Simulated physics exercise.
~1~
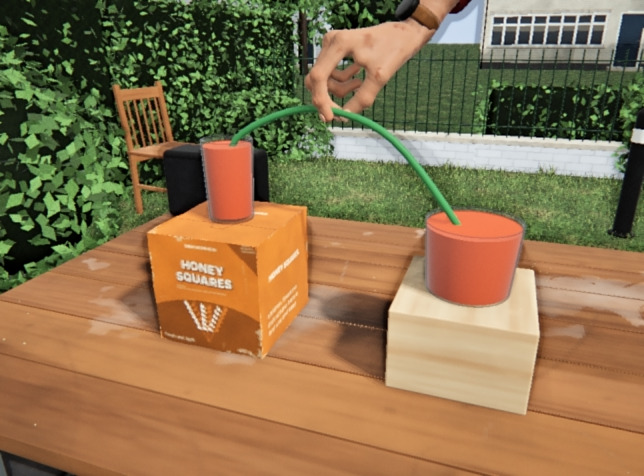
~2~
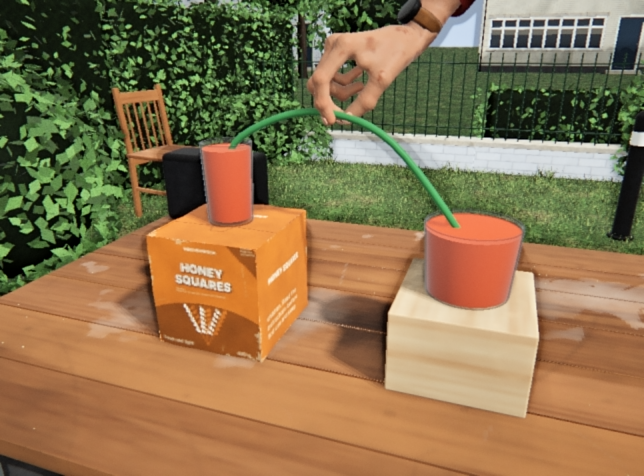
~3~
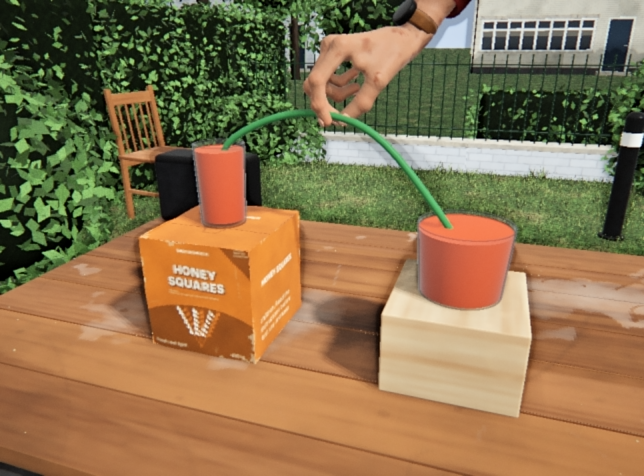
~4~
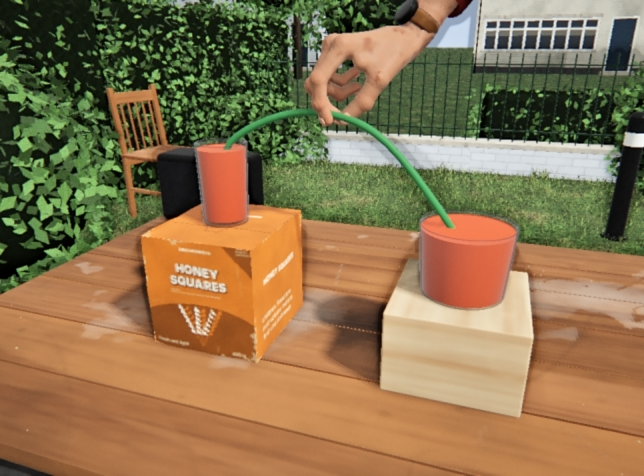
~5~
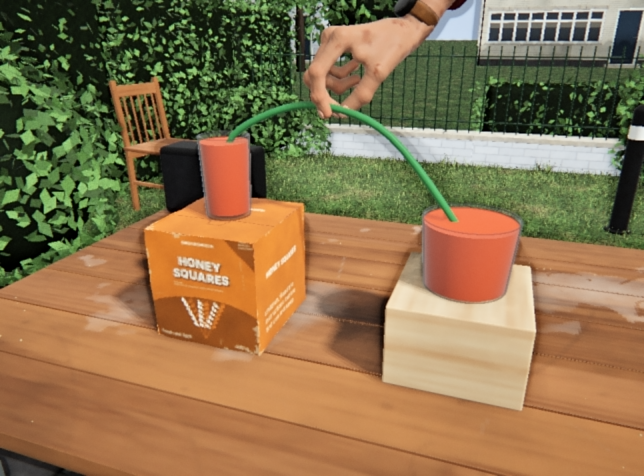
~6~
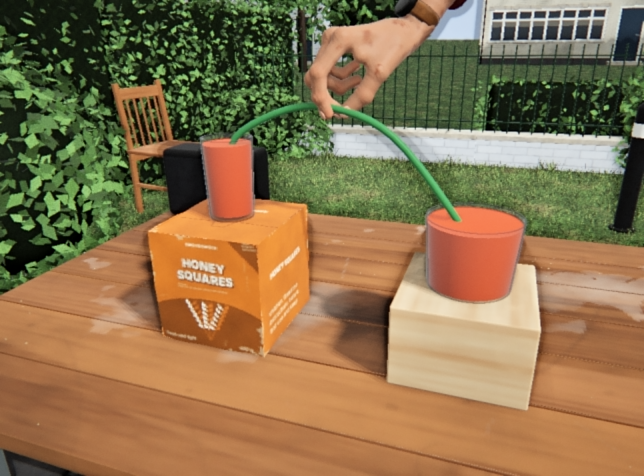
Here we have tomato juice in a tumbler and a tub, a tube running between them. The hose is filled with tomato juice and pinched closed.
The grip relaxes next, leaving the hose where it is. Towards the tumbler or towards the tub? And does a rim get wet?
Flow goes rightward, and the filling side is too small.
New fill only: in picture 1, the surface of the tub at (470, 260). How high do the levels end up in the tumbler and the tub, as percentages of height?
Roughly 15 % and 70 %.
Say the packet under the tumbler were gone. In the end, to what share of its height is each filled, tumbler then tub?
Roughly 100 per cent, then 15 per cent.
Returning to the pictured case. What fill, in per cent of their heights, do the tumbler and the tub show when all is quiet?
Roughly 25 per cent, then 100 per cent.
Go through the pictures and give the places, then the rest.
Still shut; tumbler (229, 177) nearly full, up on the packet; tub (471, 254) nearly full, up on the wooden block, in the first picture.
The hose is pinched; tumbler nearly full, surface at (226, 149); tub nearly full, surface at (473, 229), in the second picture.
Nothing flows; tumbler (221, 181) nearly full; tub (463, 257) nearly full, in the third picture.
Fingers on the hose; tumbler nearly full, surface at (221, 149); tub nearly full, surface at (468, 229), in the fourth picture.
Still shut; tumbler (226, 173) nearly full, up on the packet; tub (468, 250) nearly full, up on the wooden block, in the fifth picture.
The hose is pinched; tumbler nearly full, surface at (227, 144); tub nearly full, surface at (474, 222), in the sixth picture.
Shortly, the tumbler is about two thirds full; the tub is full to the brim.
Then, the tumbler is about a third full; the tub is full to the brim; the lower one has lost some.
At the finish, the tumbler is about a quarter full; the tub is full to the brim; the lower one has lost some; the two surfaces are level.
